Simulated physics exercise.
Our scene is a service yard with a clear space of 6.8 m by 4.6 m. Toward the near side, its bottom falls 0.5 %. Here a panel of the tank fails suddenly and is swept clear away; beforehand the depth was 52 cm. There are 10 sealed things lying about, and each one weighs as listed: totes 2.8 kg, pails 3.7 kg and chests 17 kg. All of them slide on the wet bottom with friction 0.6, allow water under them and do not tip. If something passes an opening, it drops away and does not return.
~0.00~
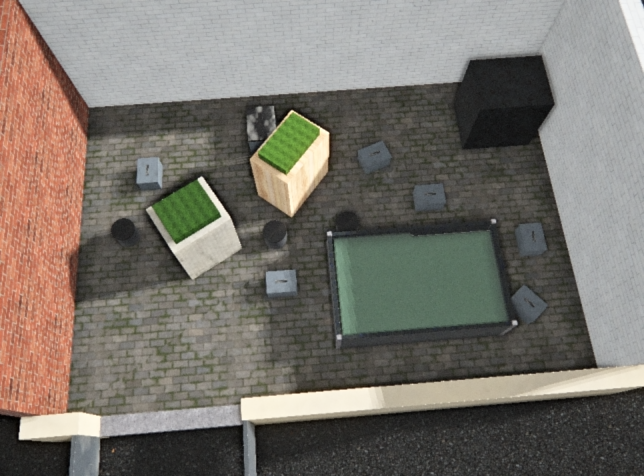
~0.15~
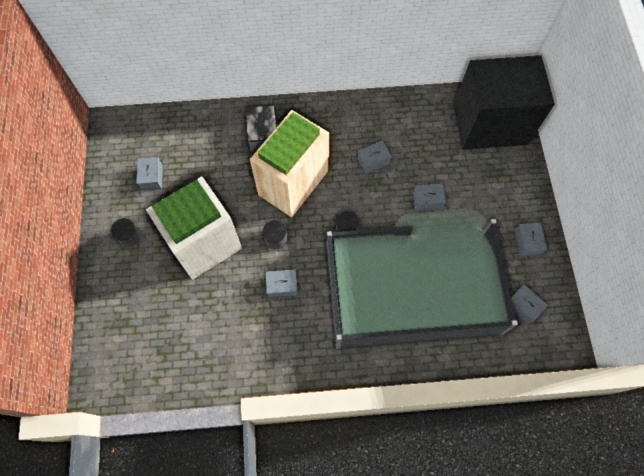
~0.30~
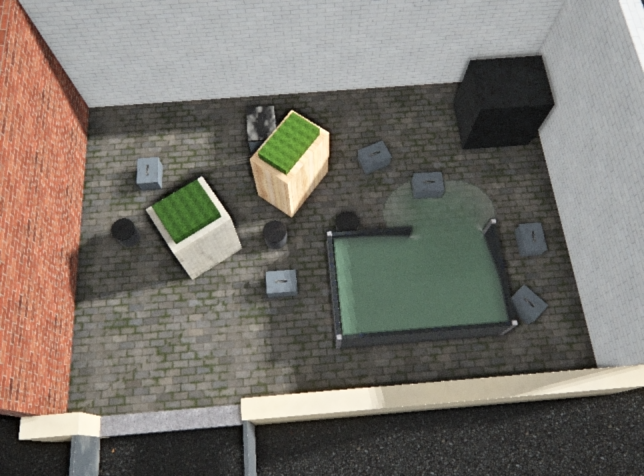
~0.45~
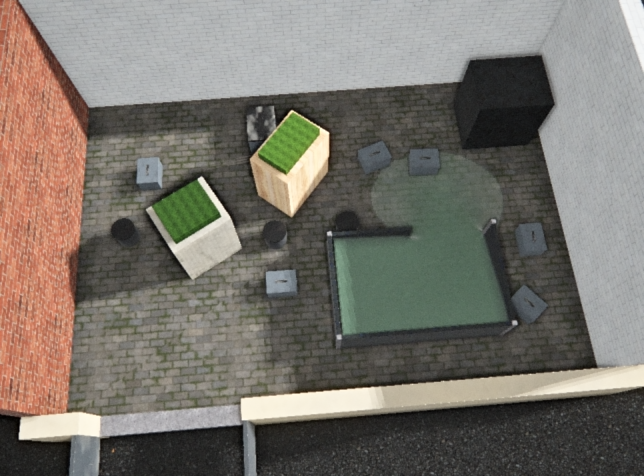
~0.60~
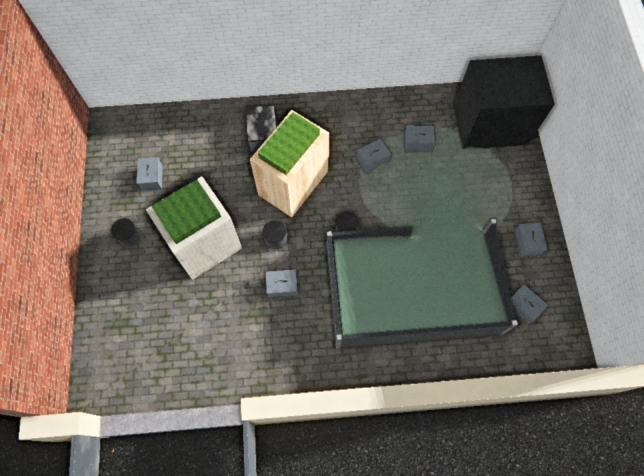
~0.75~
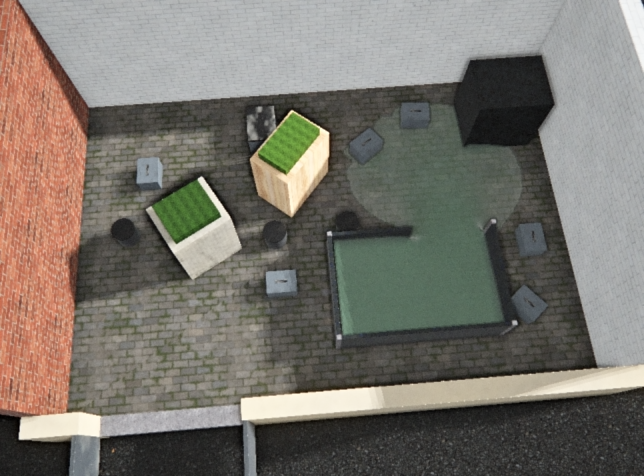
Water spreads from the tank's far side, pushing one grey box away, then another slightly.
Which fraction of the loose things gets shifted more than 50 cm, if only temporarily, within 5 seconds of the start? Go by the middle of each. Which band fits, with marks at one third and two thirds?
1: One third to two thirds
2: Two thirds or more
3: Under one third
Answer: 1.
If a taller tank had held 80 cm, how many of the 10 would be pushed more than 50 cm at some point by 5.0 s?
Then the count would be 6.
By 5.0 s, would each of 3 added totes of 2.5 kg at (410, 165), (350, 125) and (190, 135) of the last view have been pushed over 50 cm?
Check, in order - exceeded, exceeded, exceeded.
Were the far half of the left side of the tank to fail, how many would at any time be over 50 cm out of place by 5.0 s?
Result: 3.
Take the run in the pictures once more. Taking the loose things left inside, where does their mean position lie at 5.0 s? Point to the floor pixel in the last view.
Averaged position, last view: Near pixel (264, 227).
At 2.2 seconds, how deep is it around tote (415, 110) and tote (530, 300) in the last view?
I'd put it at 22 cm and 0 cm respectively.
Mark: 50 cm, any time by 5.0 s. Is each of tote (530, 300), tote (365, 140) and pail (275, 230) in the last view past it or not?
Well, in that order it's topping it, topping it, not reaching it.
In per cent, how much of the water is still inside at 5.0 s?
100 %.
After 1.1 s 2 of 10 are over 50 cm from their spots; 1 afloat.
After 2.2 s 2 of 10 are over 50 cm from their spots; 2 afloat.
After 3.5 s 3 of 10 are over 50 cm from their spots; 3 afloat.
After 5.0 s 5 of 10 are over 50 cm from their spots, and 5 have been at some point; 3 afloat.
